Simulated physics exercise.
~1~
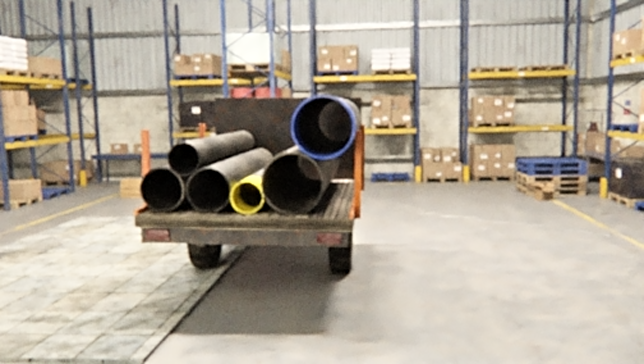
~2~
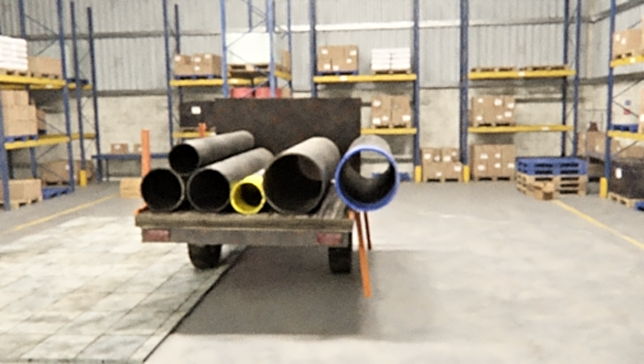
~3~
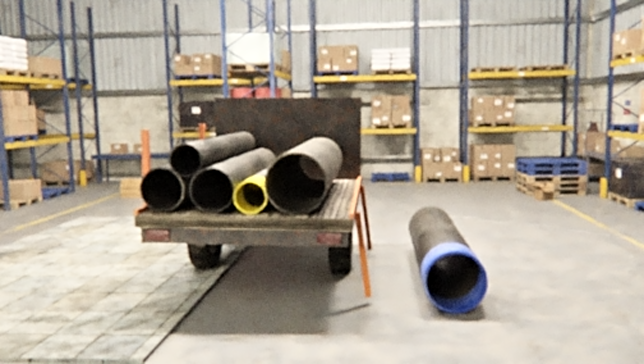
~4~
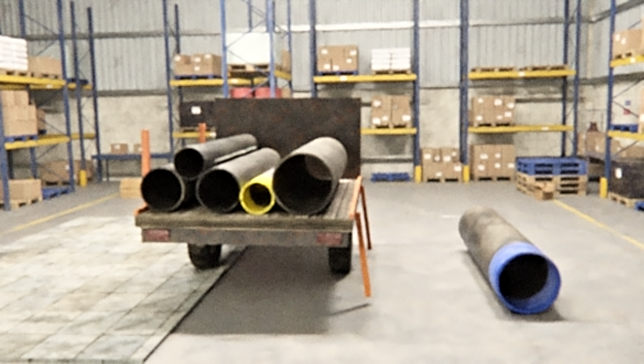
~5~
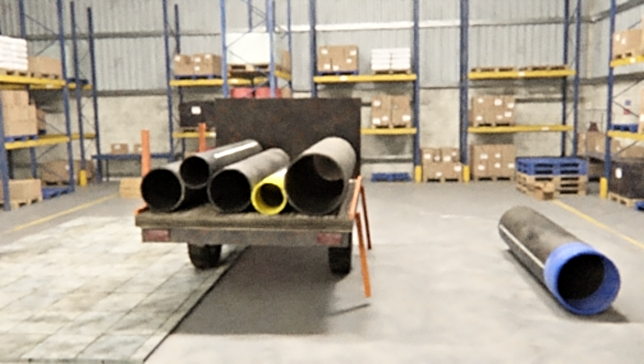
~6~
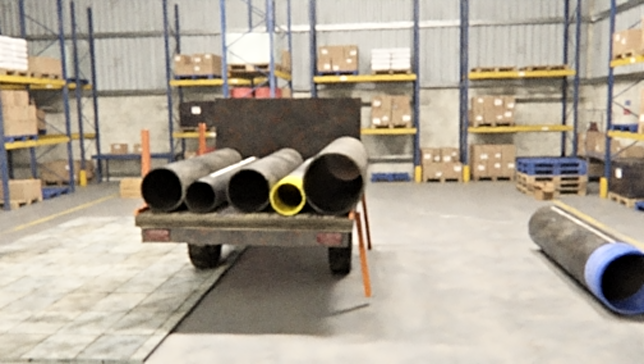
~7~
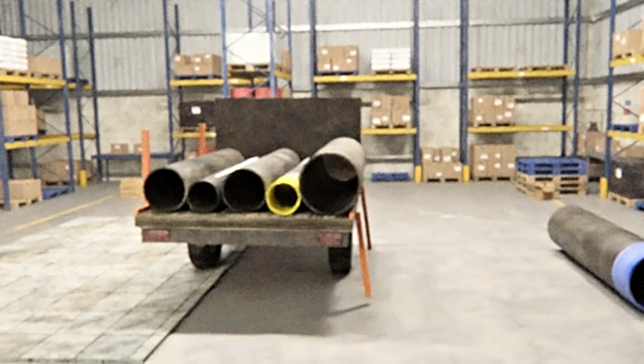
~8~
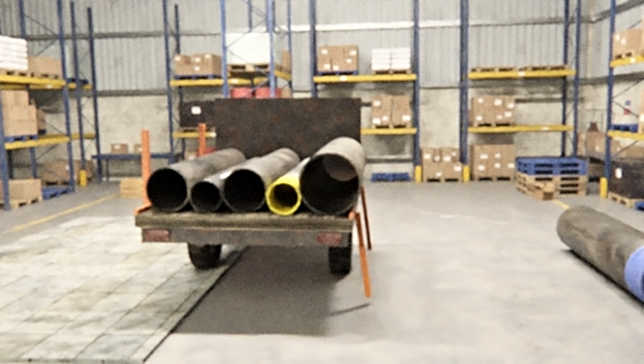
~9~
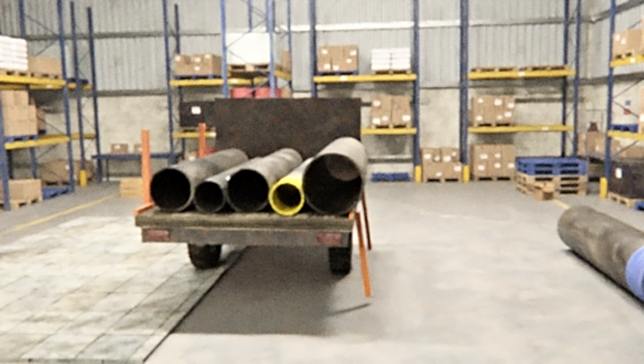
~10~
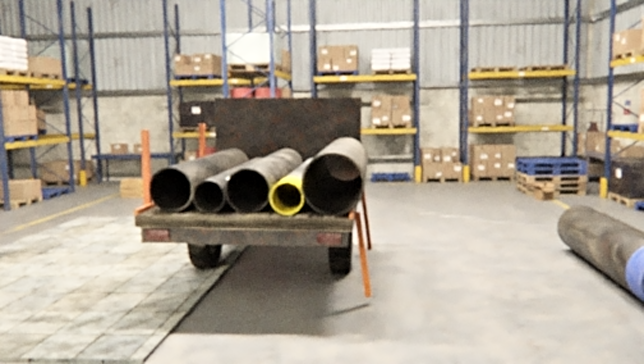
A parked trailer's right posts drop, and a blue-rimmed pipe falls and rolls right, leaving five aboard.
